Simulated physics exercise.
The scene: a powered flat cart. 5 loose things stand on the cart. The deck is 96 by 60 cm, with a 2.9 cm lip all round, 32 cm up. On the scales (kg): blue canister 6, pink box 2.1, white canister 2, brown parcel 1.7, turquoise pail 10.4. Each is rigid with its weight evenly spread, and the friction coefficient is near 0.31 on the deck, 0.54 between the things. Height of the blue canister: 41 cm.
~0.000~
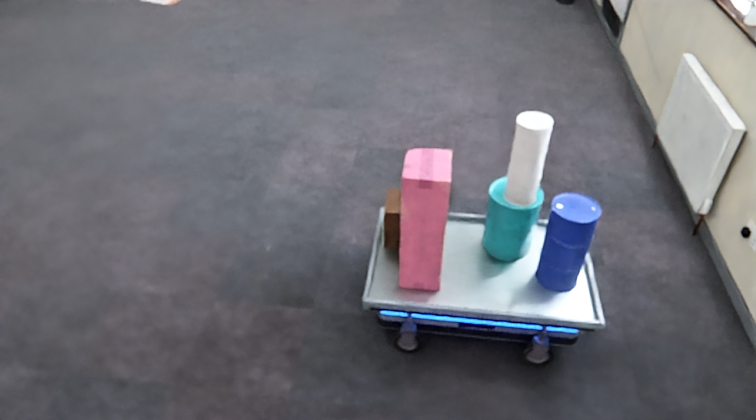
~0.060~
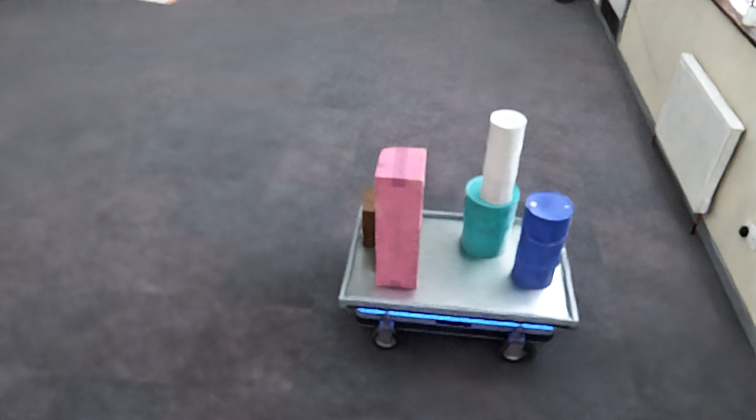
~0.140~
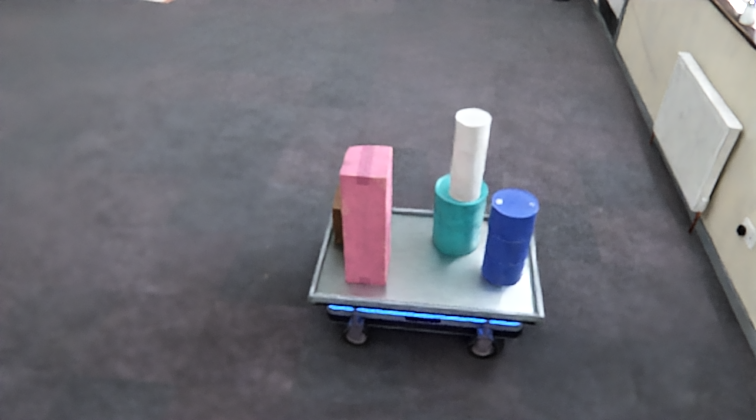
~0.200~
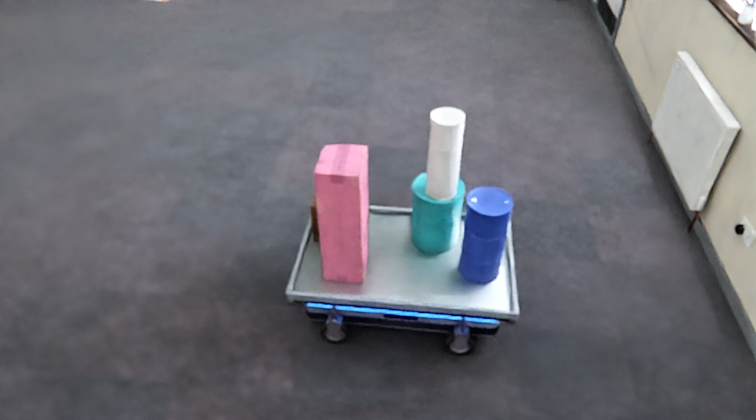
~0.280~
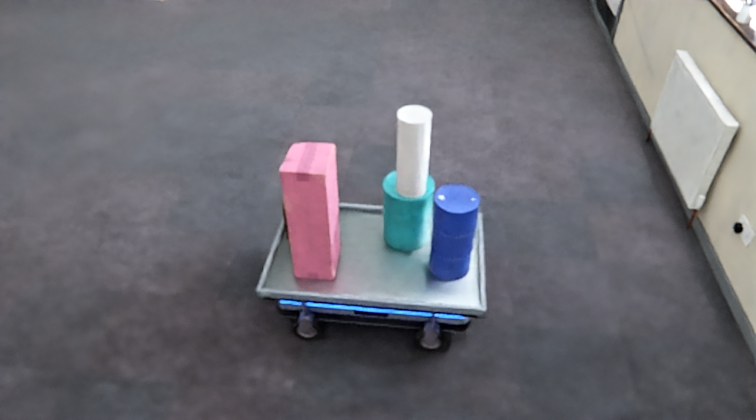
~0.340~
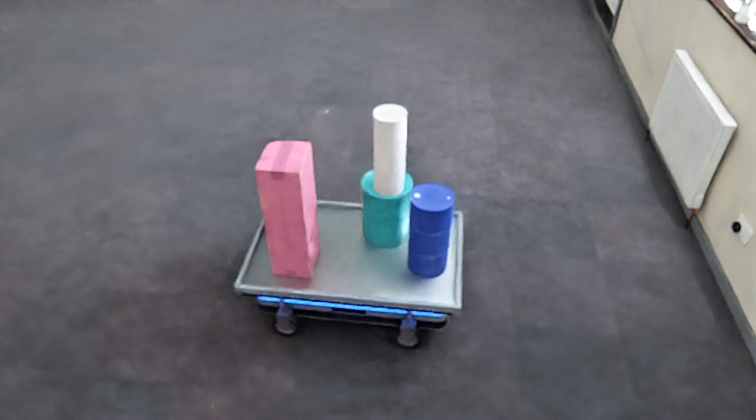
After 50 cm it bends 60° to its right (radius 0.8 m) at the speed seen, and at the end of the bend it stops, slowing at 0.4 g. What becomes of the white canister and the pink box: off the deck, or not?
The white canister remains on the deck; the pink box gets thrown off.
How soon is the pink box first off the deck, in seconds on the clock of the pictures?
Near 0.7 s.
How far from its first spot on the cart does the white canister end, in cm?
Some 14 cm.
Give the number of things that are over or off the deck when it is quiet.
That comes to 1.
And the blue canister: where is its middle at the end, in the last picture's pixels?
At about (217, 112).
After 0.64 s, 109 cm covered, turned 31°; pink box leaning 15° near (197, 168); white canister slid 4 cm near (298, 128); brown parcel leaning 10°.
After 0.94 s, 160 cm covered, turned 60°; pink box now off the deck; white canister slid 9 cm near (256, 86); brown parcel slid 16 cm.
After 1.34 s, 200 cm covered, turned 60°; white canister slid 12 cm near (236, 50); blue canister slid 15 cm; turquoise pail slid 12 cm.
At rest (1.9 s), off the deck, pink box; not toppled but over 10 cm from the start, blue canister, white canister, brown parcel and turquoise pail. In the last view, white canister near (234, 47).
